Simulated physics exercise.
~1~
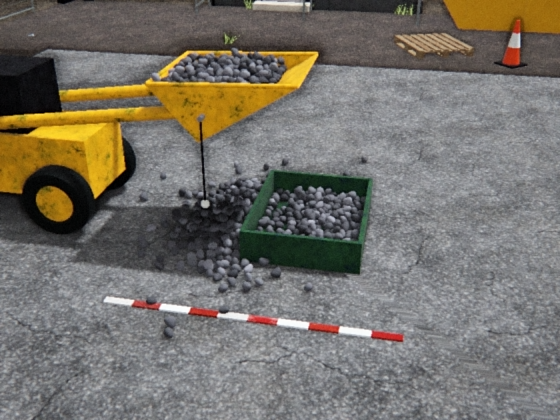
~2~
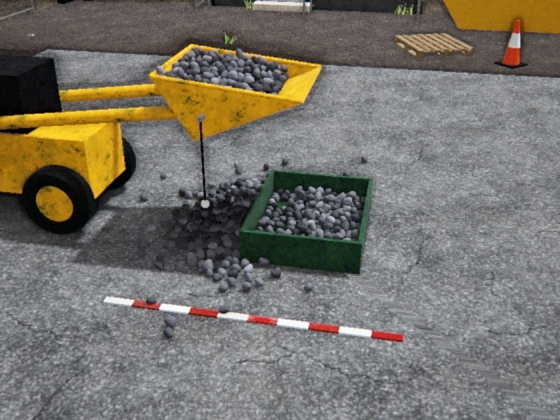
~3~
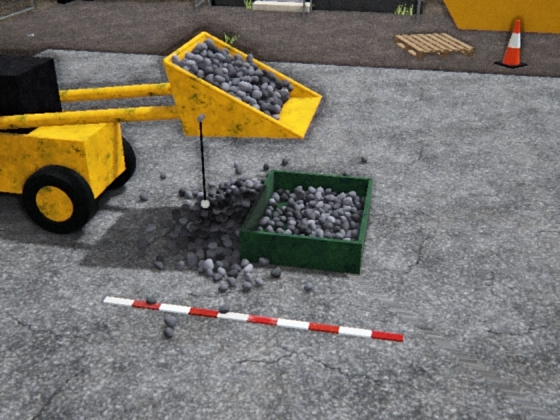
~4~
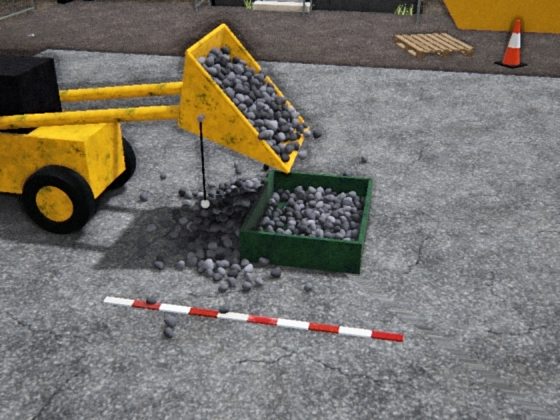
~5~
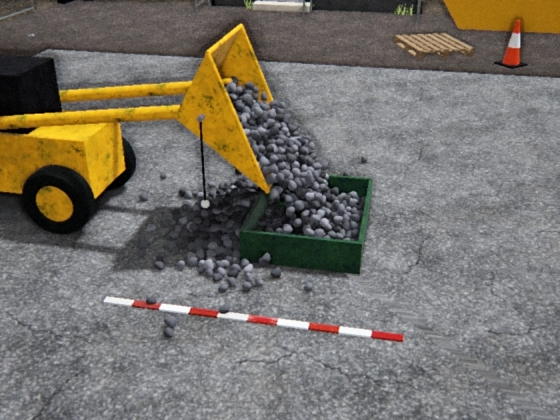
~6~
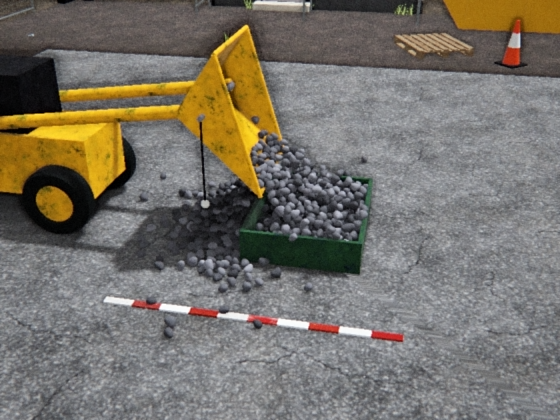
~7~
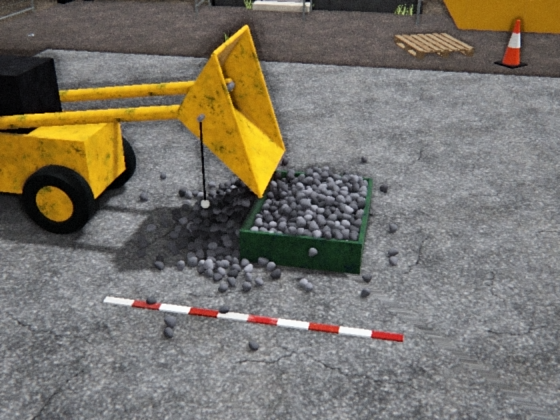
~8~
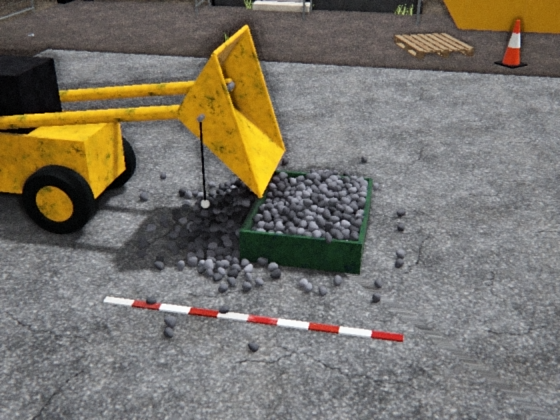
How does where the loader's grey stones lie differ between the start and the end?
At the start they are up in the yellow bucket. By the end they lie lower and further right, mostly heaped in the green bin, with a few scattered on the ground around it.
